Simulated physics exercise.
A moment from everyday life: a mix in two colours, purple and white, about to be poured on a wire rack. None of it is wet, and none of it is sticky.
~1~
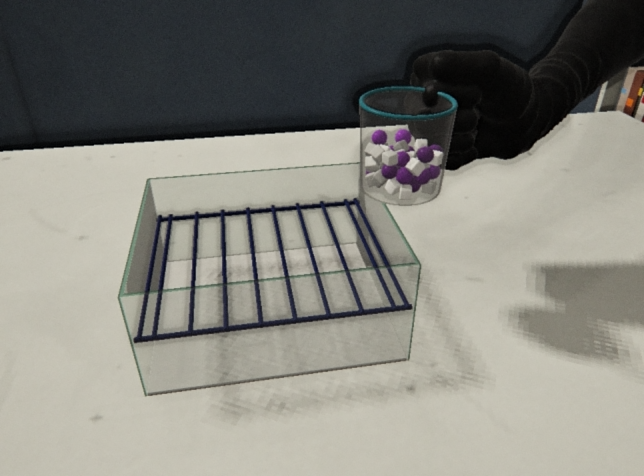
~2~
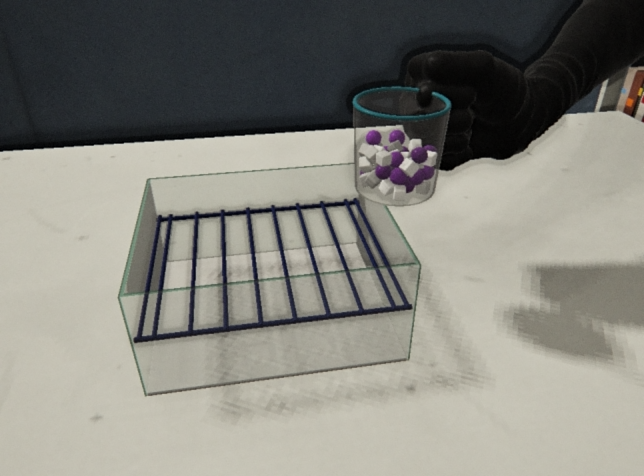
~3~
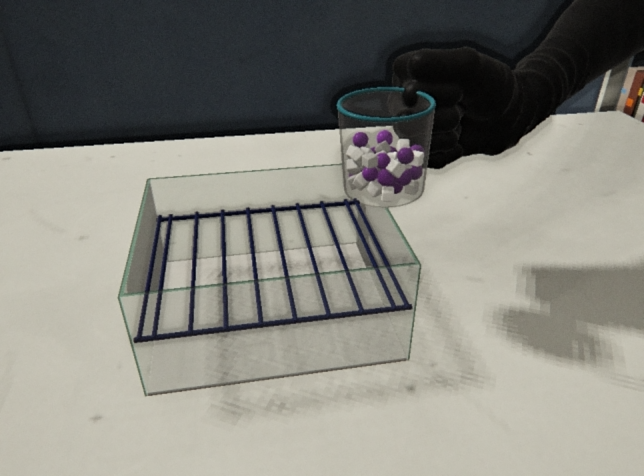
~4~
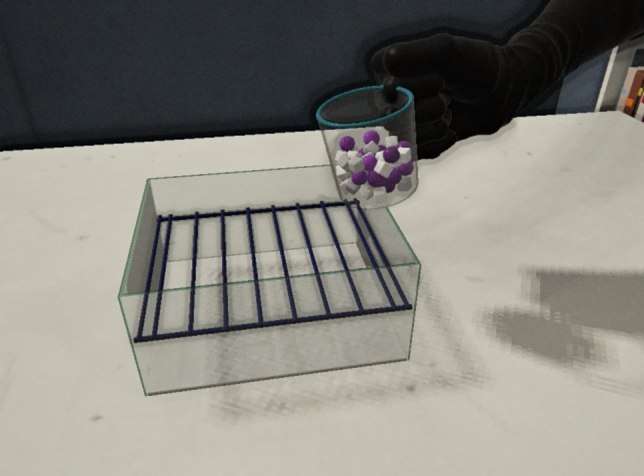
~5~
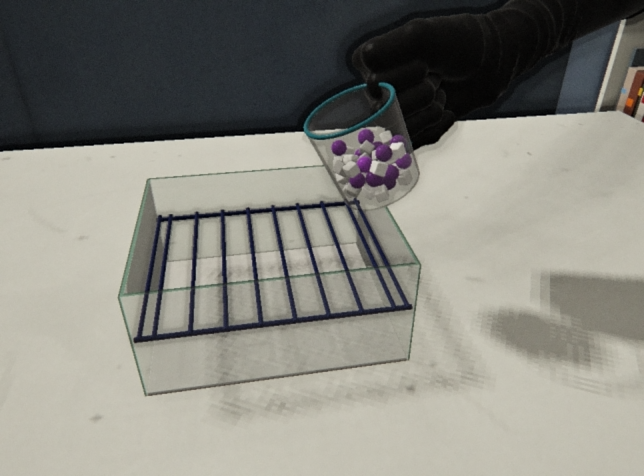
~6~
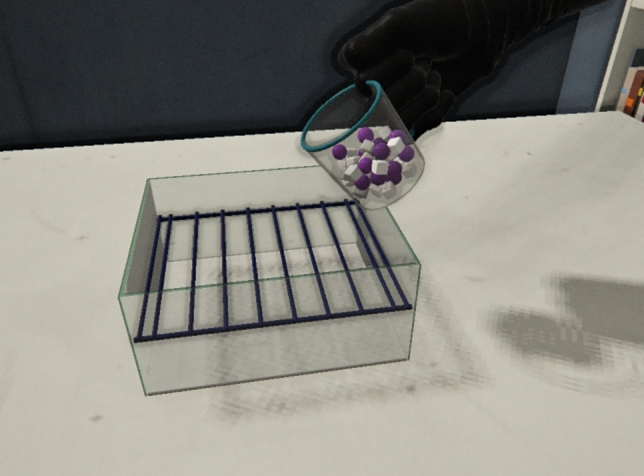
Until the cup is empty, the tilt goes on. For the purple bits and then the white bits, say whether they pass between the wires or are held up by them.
In order: Purple ones pass between the wires; white ones pass between the wires.
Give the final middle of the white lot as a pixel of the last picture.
Resting point: Approx. (329, 314).
Then, 0.38 s on from there, purple ones, the whole lot in the cup; white ones, the whole lot in the cup.
Then, 0.71 s on from there, purple ones, the bulk in the cup, near a quarter on or over the wires; white ones, the bulk in the cup, a little on or over the wires.
Then, 0.99 s on from there, purple ones, near a quarter on or over the wires, the bulk under the rack; white ones, a little in the cup, near a third on or over the wires, near two thirds under the rack.
In the end, purple ones, the whole lot under the rack; white ones, the whole lot under the rack.
